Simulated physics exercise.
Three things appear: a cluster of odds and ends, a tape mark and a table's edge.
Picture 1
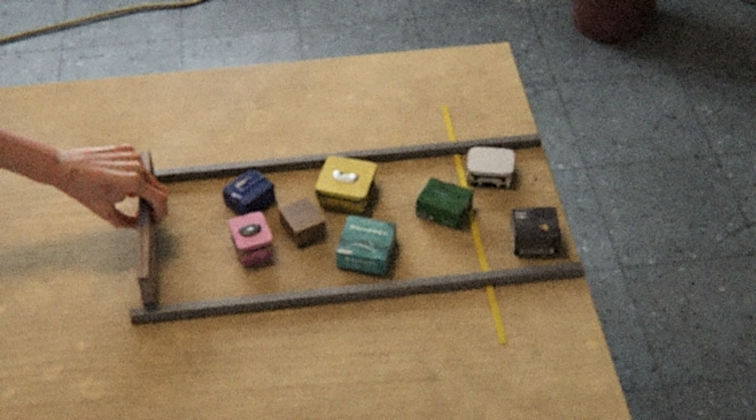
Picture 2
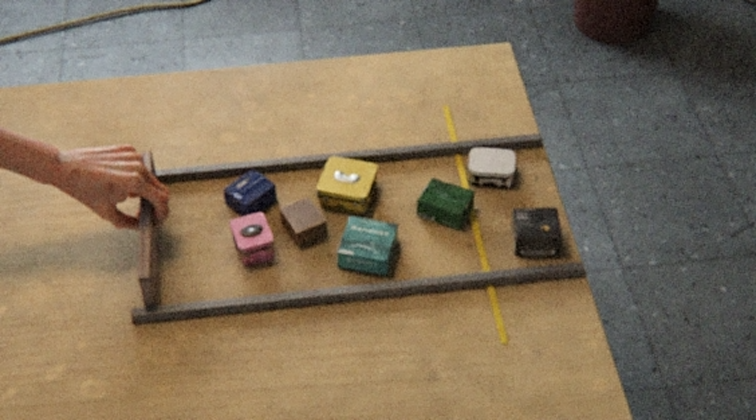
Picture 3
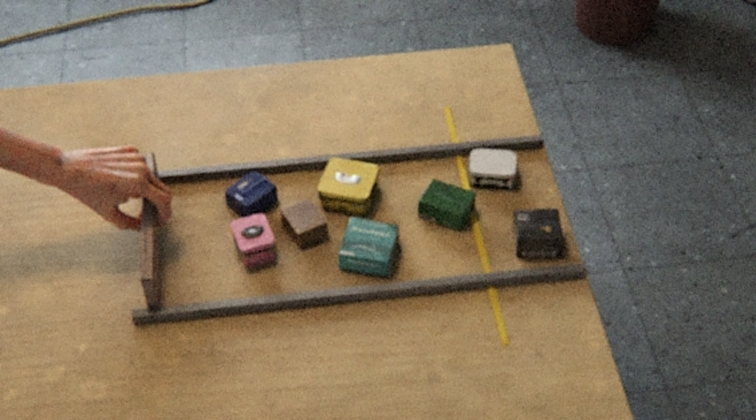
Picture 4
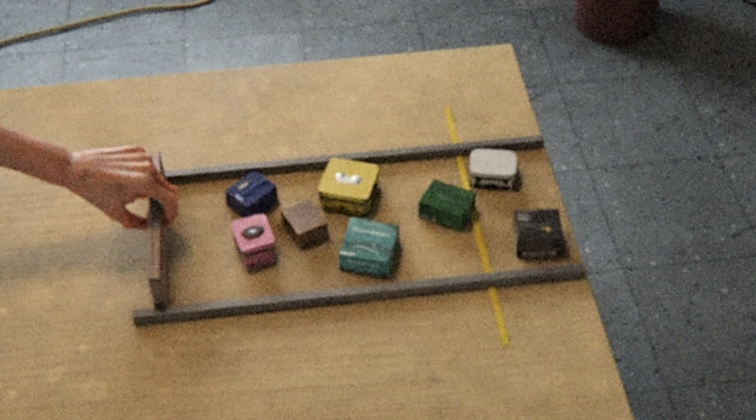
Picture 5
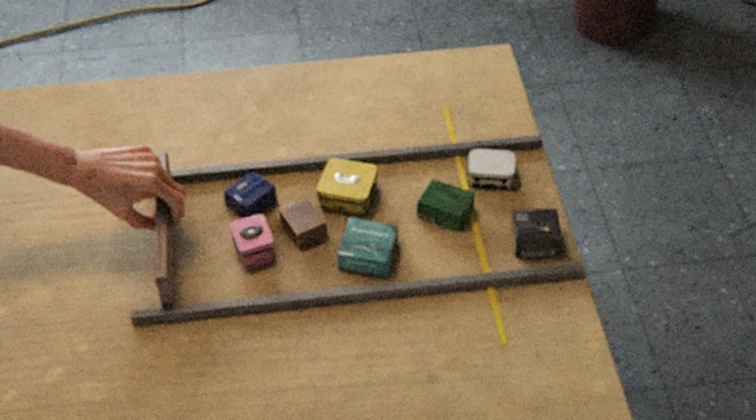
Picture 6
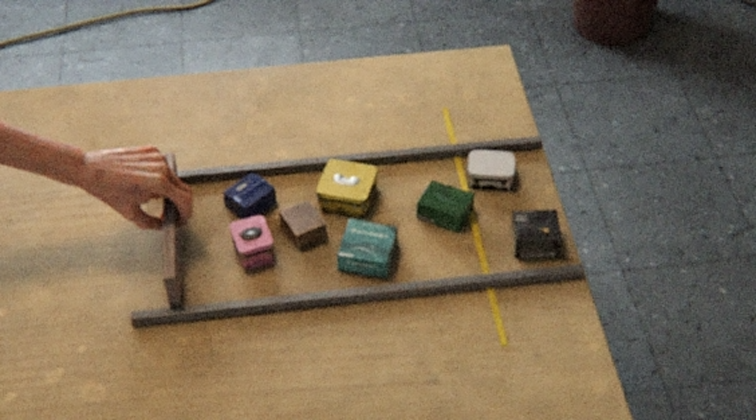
Eight small boxes and blocks lie scattered between two dark rails on a light wooden table, seen from above at an angle, with grey floor tiles beyond. Blue, pink, brown, yellow and teal ones sit left of a yellow tape line, green touches its left side, and white and black lie right. A hand at left slides an upright board slightly rightward between the rails, while the boxes and camera stay practically still.
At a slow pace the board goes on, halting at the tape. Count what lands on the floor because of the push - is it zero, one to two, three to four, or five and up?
After that push only one or two come off the table.
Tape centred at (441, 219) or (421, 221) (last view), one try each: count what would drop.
It would be 0 and 0.
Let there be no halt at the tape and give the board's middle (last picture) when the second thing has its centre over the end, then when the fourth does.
In pixels, around (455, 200) followed by around (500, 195).
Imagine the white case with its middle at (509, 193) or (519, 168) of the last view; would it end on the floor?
Per position - not saved; not saved.
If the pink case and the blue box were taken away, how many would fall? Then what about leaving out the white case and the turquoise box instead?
The count is 0 in the first case and 0 in the second.
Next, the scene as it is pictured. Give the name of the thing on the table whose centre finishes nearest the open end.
Green box.
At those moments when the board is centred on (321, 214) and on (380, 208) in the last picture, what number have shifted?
Tally: 5; 6.
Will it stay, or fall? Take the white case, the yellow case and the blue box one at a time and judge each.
The white case tumbles off; the yellow case holds on; the blue box stays on.
Soon after, none off yet; black box at rest near (536, 234); white case at rest near (491, 171); green box at rest near (446, 206).
After that, none off yet; black box at rest near (536, 234); white case at rest near (491, 171); green box moving near (451, 206).
And then, none off yet; black box displaced a little near (549, 233); white case displaced about its own width near (523, 163); green box displaced about its own width near (496, 206).
In the end, the number that fall off is one or two; gone, white case and black box.
